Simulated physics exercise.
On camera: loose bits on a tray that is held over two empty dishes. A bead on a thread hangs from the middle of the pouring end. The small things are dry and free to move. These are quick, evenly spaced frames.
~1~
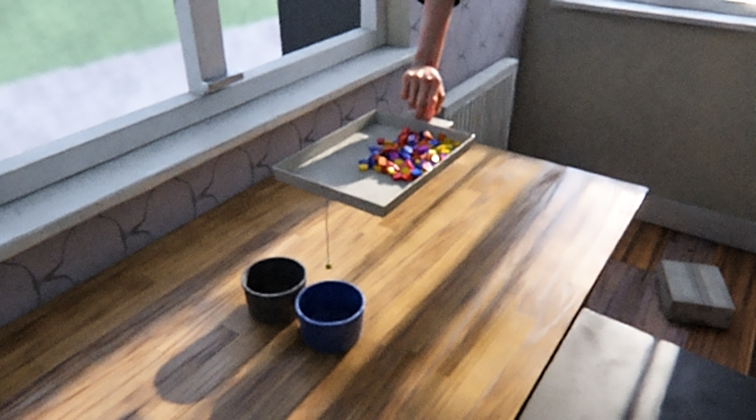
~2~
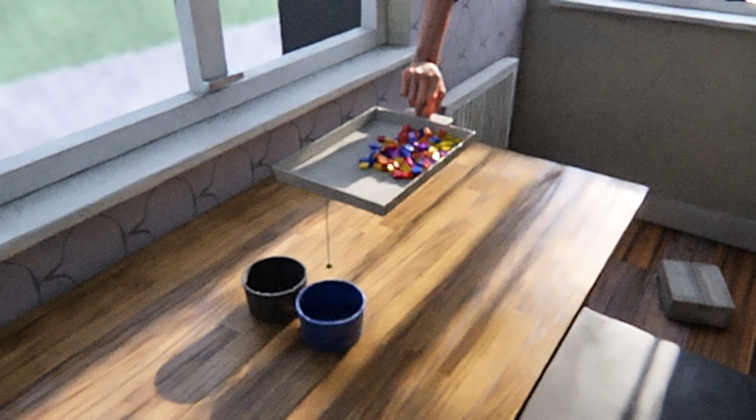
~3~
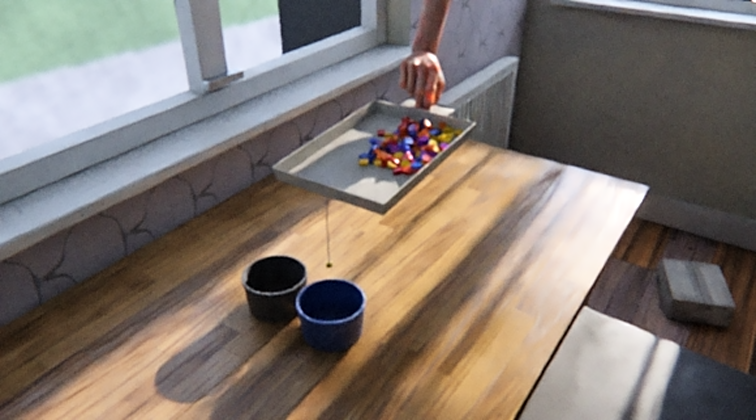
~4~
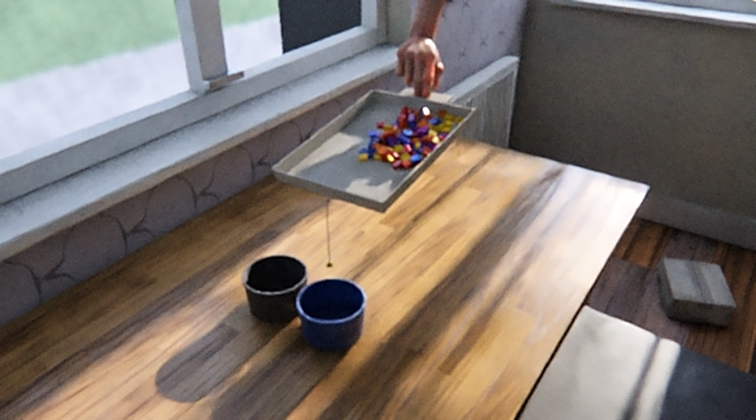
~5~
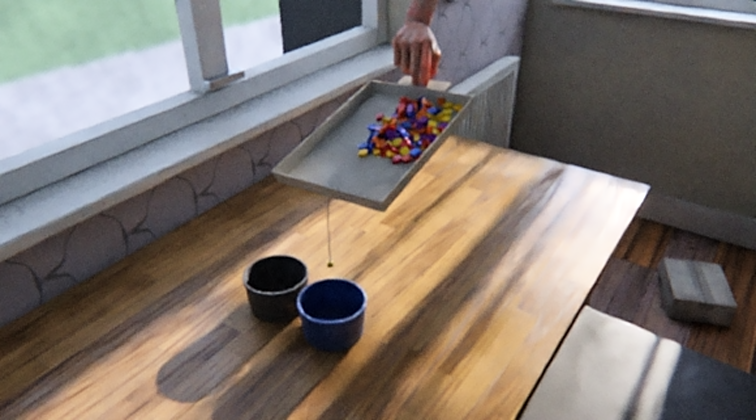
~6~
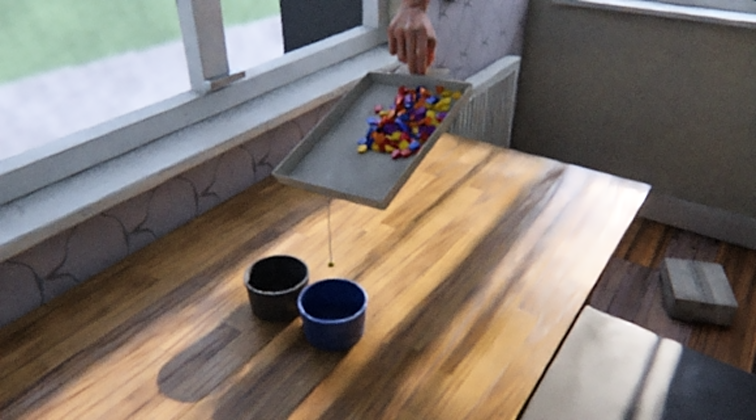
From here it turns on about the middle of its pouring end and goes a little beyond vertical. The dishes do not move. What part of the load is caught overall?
In the dishes lies more than half of it.
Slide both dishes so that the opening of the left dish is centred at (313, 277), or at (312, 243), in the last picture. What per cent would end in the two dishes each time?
About 30 and 0 per cent.
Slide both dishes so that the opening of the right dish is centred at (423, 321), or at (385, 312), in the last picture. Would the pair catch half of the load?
The first try: Under half. The second: Under half.
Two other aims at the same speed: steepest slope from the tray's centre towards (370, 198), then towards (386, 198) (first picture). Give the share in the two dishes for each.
Near 30 % and 10 %.
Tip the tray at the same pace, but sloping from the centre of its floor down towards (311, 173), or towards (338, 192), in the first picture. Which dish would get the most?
One: The left-hand dish. Two: The right-hand dish.
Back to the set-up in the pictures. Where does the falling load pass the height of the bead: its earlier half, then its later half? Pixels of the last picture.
The first part at (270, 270); the rest at (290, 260).
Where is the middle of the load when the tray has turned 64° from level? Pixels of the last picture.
Near (309, 177).
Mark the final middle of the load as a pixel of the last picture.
Near (283, 300).
Soon, tray tipped steeply; nearly all on the tray; a small part in the air.
A while on, tray tipped past a quarter turn; about a third on the tray; a small part in the right dish; about a quarter in the left dish; a small part outside both; a small part in the air.
Towards the end, tray tipped past a quarter turn; a small part in the right dish; about two thirds in the left dish; about a quarter outside both.
Finally, tray tipped past a quarter turn; a small part in the right dish; about two thirds in the left dish; about a quarter outside both.
